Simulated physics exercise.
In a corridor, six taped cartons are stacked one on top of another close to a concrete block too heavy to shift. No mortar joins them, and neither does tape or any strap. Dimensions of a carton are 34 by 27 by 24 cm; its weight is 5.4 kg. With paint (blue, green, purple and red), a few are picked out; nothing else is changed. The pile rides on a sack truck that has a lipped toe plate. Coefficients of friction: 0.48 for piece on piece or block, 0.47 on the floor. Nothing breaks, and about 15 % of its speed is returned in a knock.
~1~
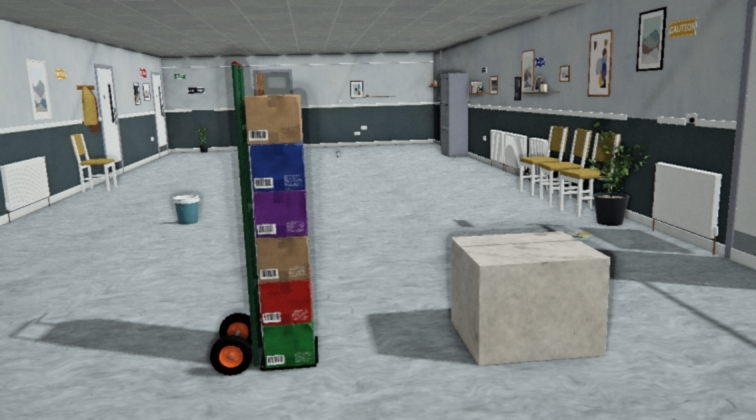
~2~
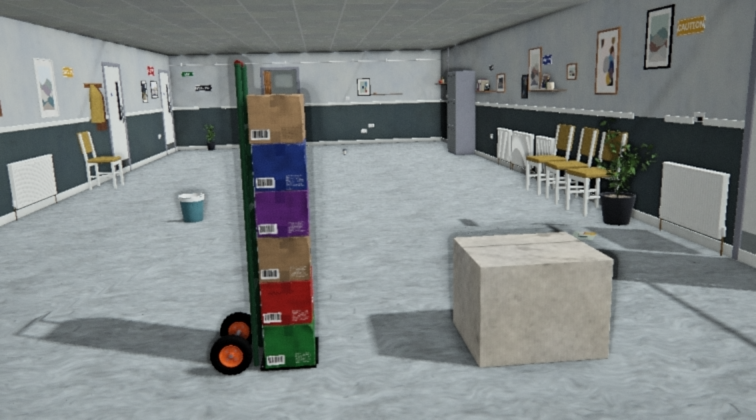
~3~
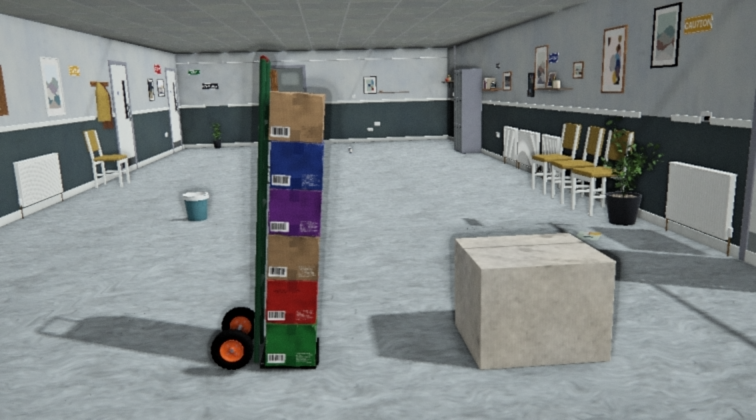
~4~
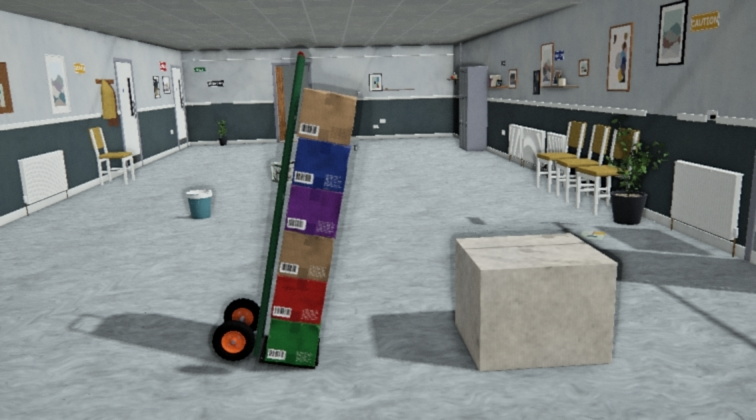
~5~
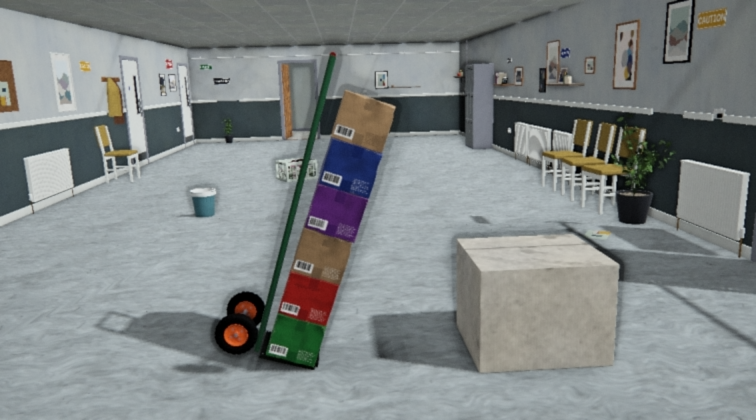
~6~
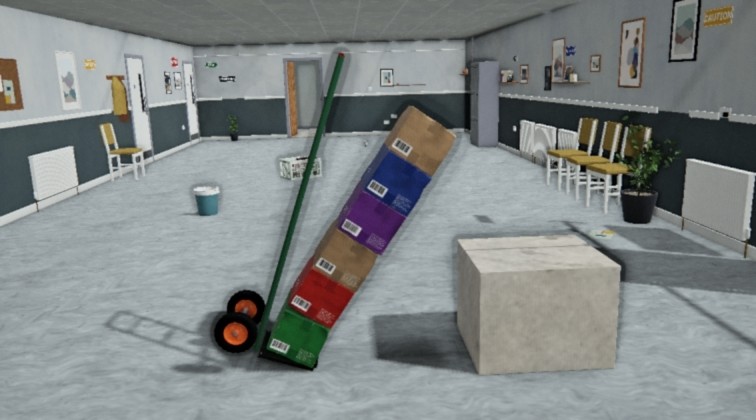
A green hand truck stacked with six cartons stood upright beside a pale stone block, then tilted forward to the right, and the cartons leaned further over, pulling away from its frame.
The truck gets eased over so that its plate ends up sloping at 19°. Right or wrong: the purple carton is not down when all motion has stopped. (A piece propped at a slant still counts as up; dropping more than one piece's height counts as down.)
Wrong, it ends down.
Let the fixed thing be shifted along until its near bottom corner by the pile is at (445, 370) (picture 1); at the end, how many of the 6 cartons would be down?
I reckon the answer is 5.
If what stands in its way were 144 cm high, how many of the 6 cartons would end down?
Then the number is 0.
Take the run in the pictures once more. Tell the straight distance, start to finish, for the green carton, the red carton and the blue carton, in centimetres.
Net displacement: Green = 10 cm, red = 40 cm, blue = 120 cm.
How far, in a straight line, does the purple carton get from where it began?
Roughly 115 cm away.
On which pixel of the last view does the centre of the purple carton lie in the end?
About (444, 330).
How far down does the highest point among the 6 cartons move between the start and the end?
I make it close to 65 cm.
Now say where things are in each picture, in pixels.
In the first picture (places mark the middle of the side facing us; the camera moves round a little), truck frame (239, 129) 0° forward; purple carton (281, 215); blue carton (278, 168); green carton (289, 346); nothing disturbed.
In the second picture, truck frame (241, 129) 1° forward; purple carton (282, 215).
In the third picture, truck frame (262, 124) 5° forward; purple carton (295, 213) leaning 5°; blue carton (297, 166) leaning 5°; 6 disturbed, none down.
In the fourth picture, truck frame (291, 120) 12° forward; purple carton (314, 212) leaning 12°; blue carton (321, 166) leaning 12°; steepest lean 12°, the carton at (327, 117); 6 disturbed, none down.
In the fifth picture, truck frame (316, 119) 17° forward; purple carton (336, 214) leaning 20°; blue carton (351, 169) leaning 20°; steepest lean 20°, the carton at (364, 122); 6 disturbed, none down.
In the sixth picture, truck frame (323, 119) 19° forward; purple carton (372, 224) leaning 35°; blue carton (398, 184) leaning 35°, 10 cm lower; red carton (321, 299) leaning 35°; steepest lean 35°, the carton at (423, 142); 6 disturbed, none down.
Then, 0.12 s after the last picture, 1 of the 6 cartons down; purple carton leaning 47°, 12 cm lower; red carton leaning 47°.
Then, 0.32 s after the last picture, 4 of the 6 cartons down; purple carton on its side; red carton on its side.
Then, 0.84 s after the last picture, 5 of the 6 cartons down; purple carton on its side; blue carton on its side.
At rest, 5 of the 6 cartons down; purple carton on its side; blue carton on its side; red carton on its side. As the last picture would show them, middles, purple carton near (444, 330), blue carton near (492, 231).
